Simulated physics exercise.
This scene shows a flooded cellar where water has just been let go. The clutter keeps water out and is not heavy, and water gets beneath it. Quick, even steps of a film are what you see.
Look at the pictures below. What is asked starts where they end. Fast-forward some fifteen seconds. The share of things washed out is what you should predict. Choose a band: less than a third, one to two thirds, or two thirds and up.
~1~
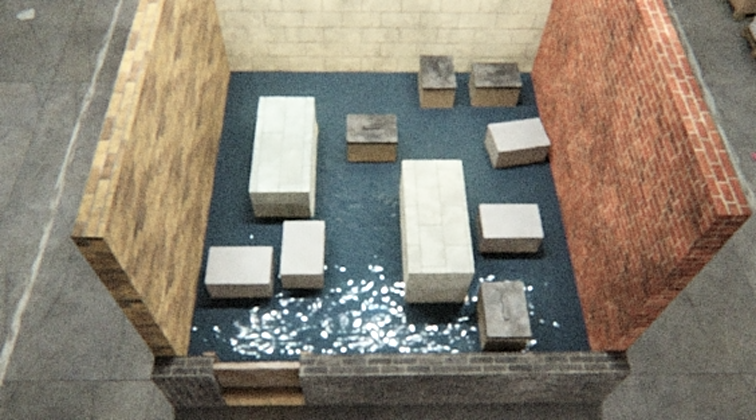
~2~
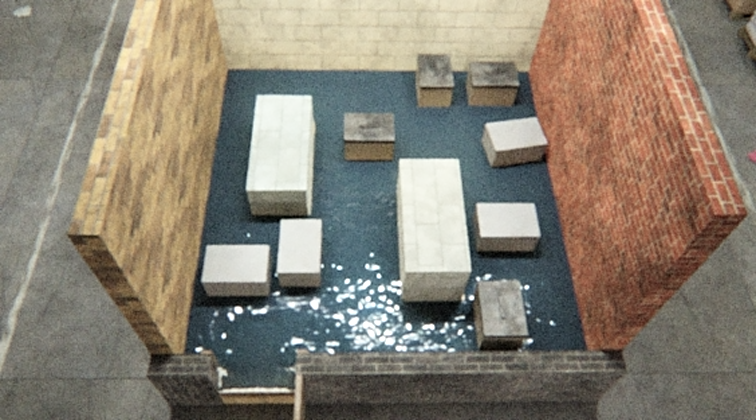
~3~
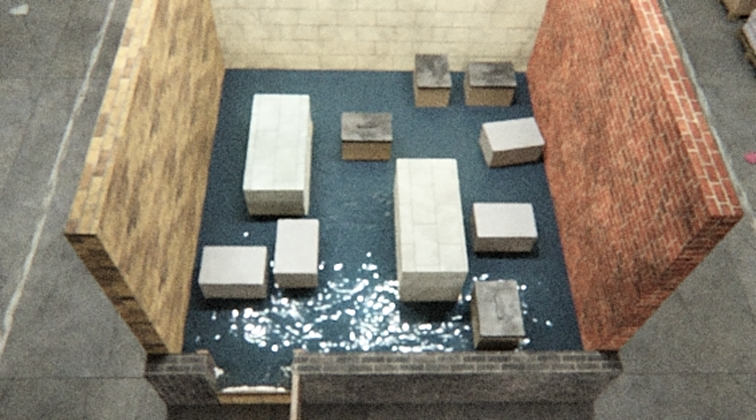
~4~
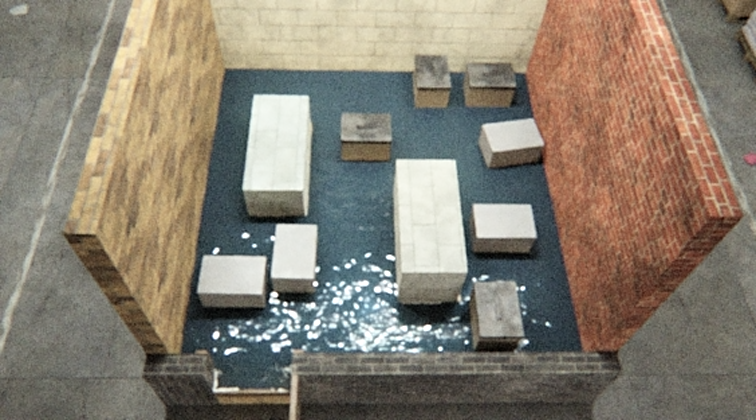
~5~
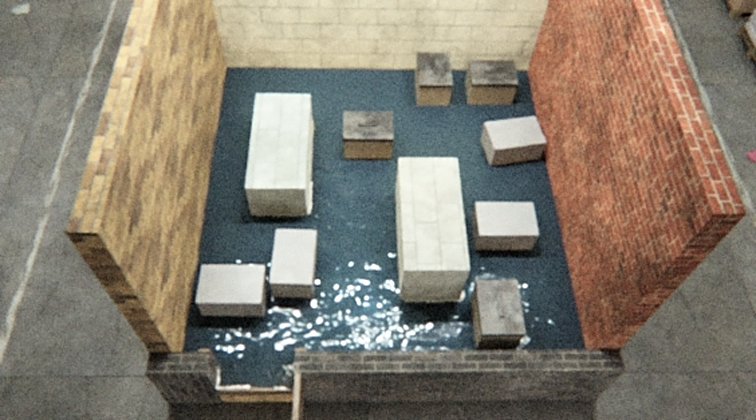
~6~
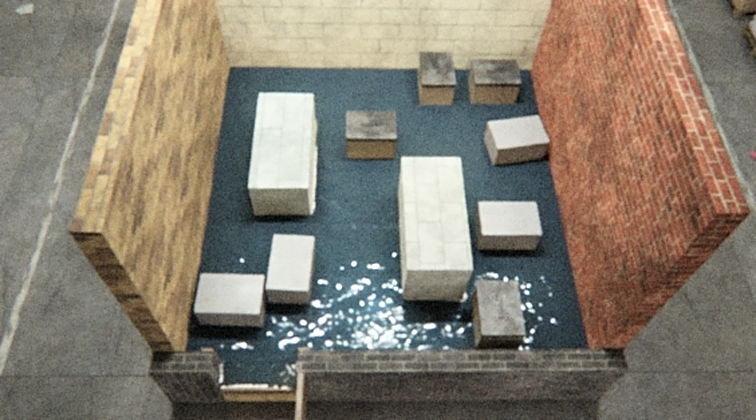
One to two thirds.
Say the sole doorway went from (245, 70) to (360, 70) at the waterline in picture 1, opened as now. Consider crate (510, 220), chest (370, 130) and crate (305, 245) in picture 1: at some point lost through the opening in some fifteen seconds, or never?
Lab log - 1: Retained; 2: Escaped; 3: Retained.
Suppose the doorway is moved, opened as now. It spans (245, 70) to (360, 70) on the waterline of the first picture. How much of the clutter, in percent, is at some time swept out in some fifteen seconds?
Roughly 40 in a hundred.
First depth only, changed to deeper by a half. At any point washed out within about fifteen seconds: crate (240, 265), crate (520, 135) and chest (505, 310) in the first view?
As listed: Yes, inside, washed out.
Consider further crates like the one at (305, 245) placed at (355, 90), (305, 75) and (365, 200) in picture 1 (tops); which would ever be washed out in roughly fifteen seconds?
Going through them one by one: Remained / remained / escaped.
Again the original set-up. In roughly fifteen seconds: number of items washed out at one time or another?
That adds up to 3.
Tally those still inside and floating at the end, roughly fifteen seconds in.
My count is 5.
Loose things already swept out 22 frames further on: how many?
I make it 2.
A moment on, 0 of 8 are out; 8 afloat.
Next, 2 of 8 are out; 6 afloat.
Later, 2 of 8 are out; 6 afloat.
In the end, 3 of 8 are out; 5 afloat.
